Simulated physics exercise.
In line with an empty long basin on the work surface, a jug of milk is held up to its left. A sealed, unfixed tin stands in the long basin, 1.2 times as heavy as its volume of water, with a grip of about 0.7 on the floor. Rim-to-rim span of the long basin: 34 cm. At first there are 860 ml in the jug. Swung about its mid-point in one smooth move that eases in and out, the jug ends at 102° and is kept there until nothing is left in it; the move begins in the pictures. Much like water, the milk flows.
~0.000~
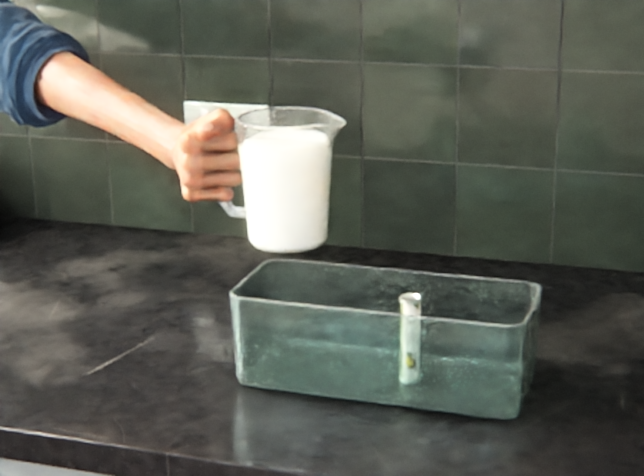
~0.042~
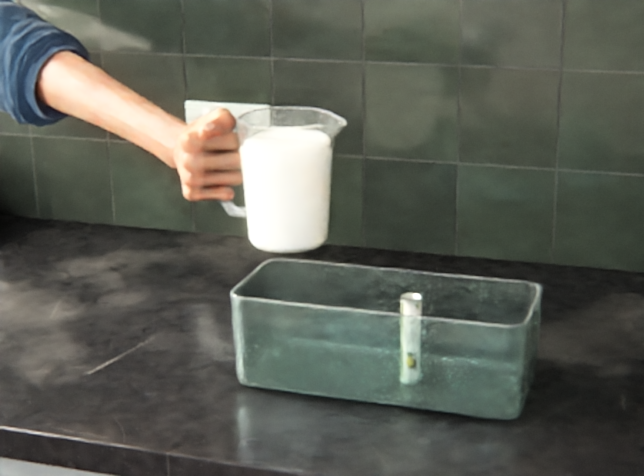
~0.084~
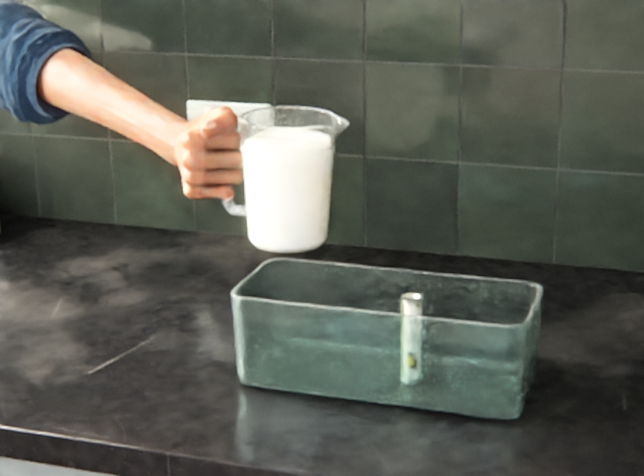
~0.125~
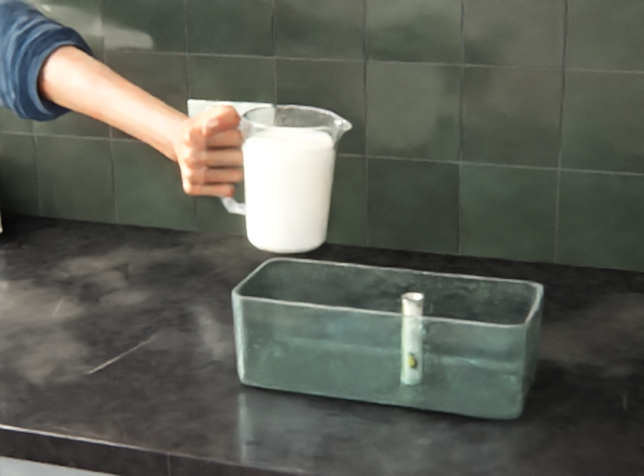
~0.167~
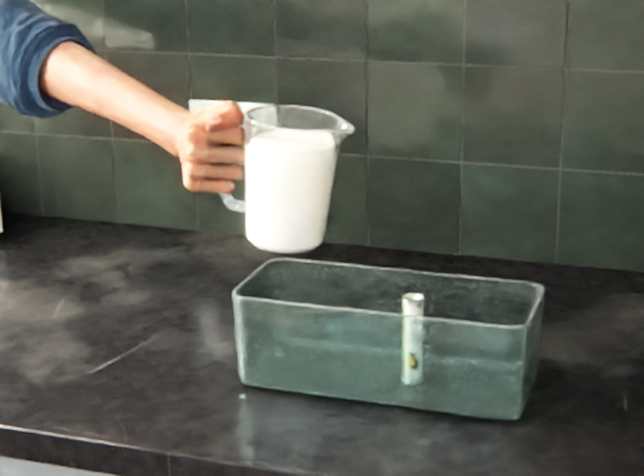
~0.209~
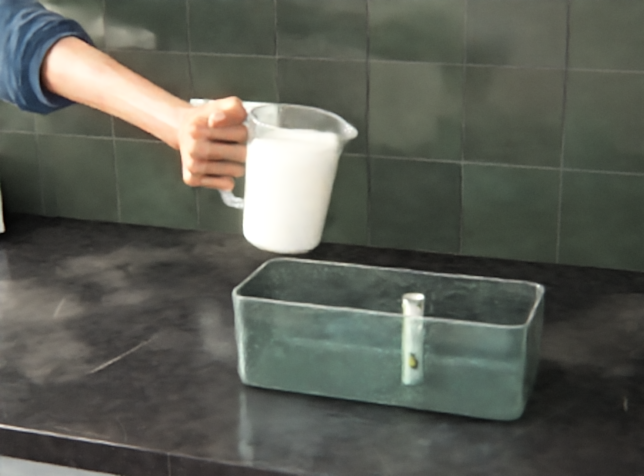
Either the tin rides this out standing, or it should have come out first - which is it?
It's going to be knocked down.
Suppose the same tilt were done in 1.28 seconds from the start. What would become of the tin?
The tin tumbles.
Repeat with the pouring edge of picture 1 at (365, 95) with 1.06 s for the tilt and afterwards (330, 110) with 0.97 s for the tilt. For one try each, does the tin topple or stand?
Try 1: Tipped over; try 2: Tipped over.
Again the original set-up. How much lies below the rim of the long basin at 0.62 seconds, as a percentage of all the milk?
Near 2 in a hundred.
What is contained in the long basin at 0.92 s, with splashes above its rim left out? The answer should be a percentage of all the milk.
Some 42 percent of the total.
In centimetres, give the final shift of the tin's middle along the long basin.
The tin's middle ends up about 8.5 cm along the basin.
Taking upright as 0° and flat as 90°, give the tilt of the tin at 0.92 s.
About 0 degrees from upright.
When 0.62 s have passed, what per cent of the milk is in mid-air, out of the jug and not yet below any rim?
Around 10 in a hundred.
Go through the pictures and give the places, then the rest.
The first picture shows tilt 0°; pouring edge (345, 123); surface from (247, 137) to (330, 141); the long basin's rim runs from (248, 278) to (534, 306); the tin's top is at (411, 301).
The second picture shows tilt 0°; pouring edge (346, 123); surface from (247, 136) to (331, 142).
The third picture shows tilt 2°; pouring edge (348, 124); surface from (249, 135) to (332, 142).
The fourth picture shows tilt 3°; pouring edge (350, 126); surface from (251, 135) to (335, 143).
The fifth picture shows tilt 6°; pouring edge (354, 130); surface from (254, 136) to (337, 144).
The sixth picture shows tilt 9°; pouring edge (357, 134); surface from (255, 136) to (341, 145).
After 0.62 s the tilt is 63° and 88 per cent is still to pour; the tin stands where it began.
After 0.92 s the tilt is 97° and 41 per cent is still to pour; the tin stands where it began.
After 1.23 s the tilt is 102° and 5 per cent is still to pour; the tin lies on its side.
After 1.57 s the tilt is 102° and 0 per cent is still to pour; the tin lies on its side.
In the end the tin lies on its side.
